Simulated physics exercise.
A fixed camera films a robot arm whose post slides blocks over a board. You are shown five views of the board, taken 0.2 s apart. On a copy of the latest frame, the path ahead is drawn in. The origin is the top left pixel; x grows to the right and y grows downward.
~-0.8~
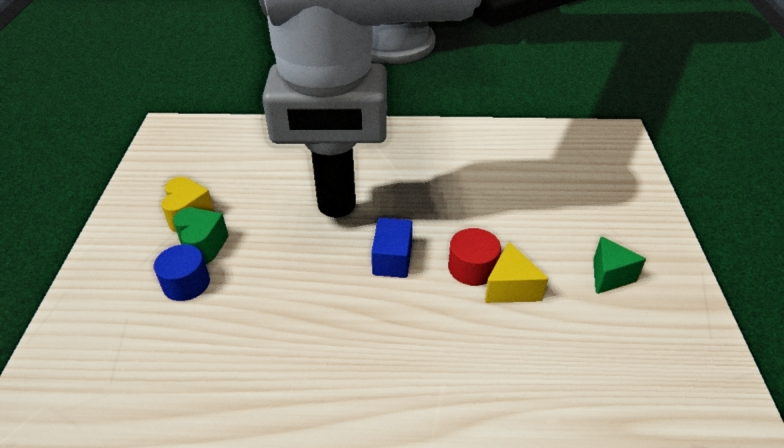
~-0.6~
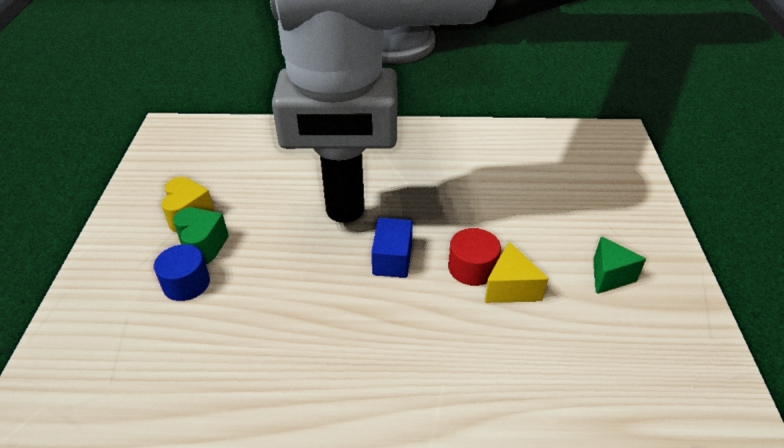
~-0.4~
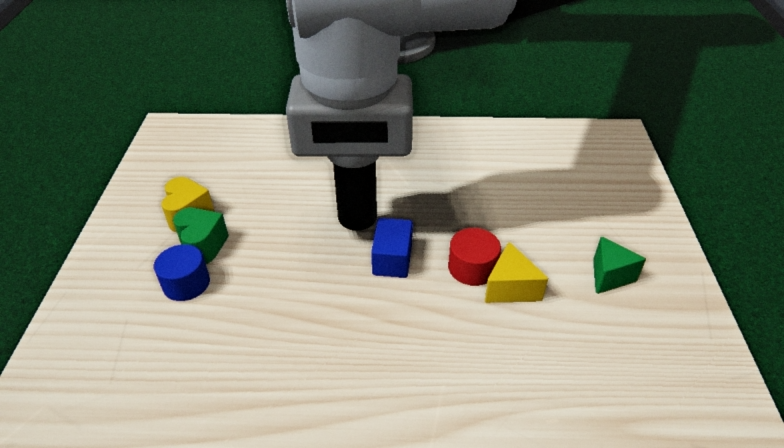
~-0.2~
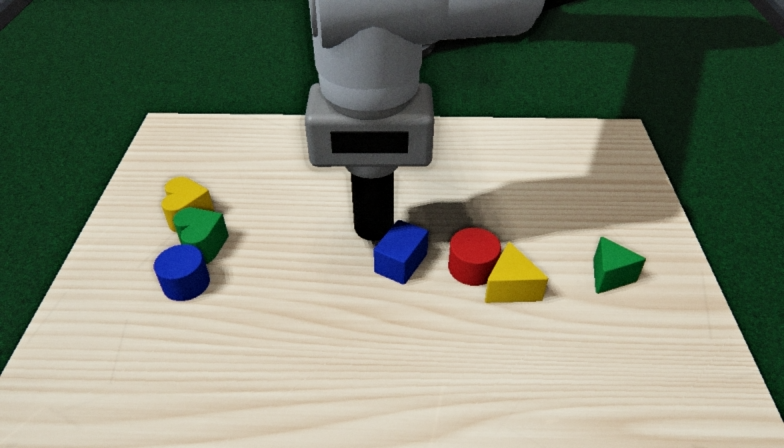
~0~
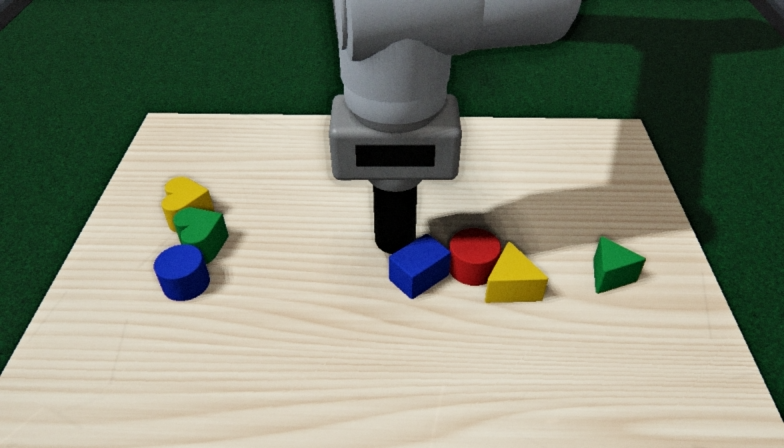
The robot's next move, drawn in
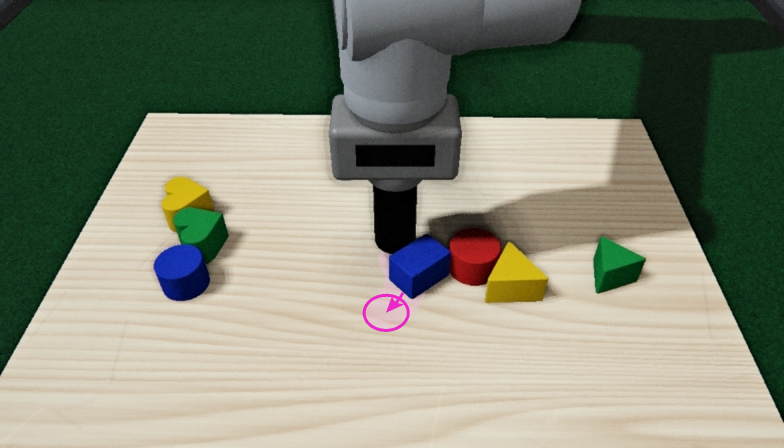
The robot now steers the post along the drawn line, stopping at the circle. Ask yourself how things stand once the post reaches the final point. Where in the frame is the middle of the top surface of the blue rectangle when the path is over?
I'd say the blue rectangle ends with its top centre at (443, 281).
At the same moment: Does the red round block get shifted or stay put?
Undisturbed, or as good as.
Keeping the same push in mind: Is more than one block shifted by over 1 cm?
No.
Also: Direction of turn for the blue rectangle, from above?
Anticlockwise, looking down.
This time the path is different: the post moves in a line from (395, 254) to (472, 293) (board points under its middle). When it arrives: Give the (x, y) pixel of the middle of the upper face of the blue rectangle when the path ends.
The top centre is at (465, 301).
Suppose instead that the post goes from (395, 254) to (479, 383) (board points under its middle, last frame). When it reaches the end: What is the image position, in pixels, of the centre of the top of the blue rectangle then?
I'd place it at (525, 346), taking the centre of its top.
The drawn path runs from (395, 254) via (405, 273) and (402, 294), ending at (386, 312).
What follows on the original path. Halfway along, post at (406, 271); blue rectangle at (441, 279), turned 20° anticlockwise.
At the end, post at (386, 299); blue rectangle at (443, 281), turned 25° anticlockwise; red round block not moved.
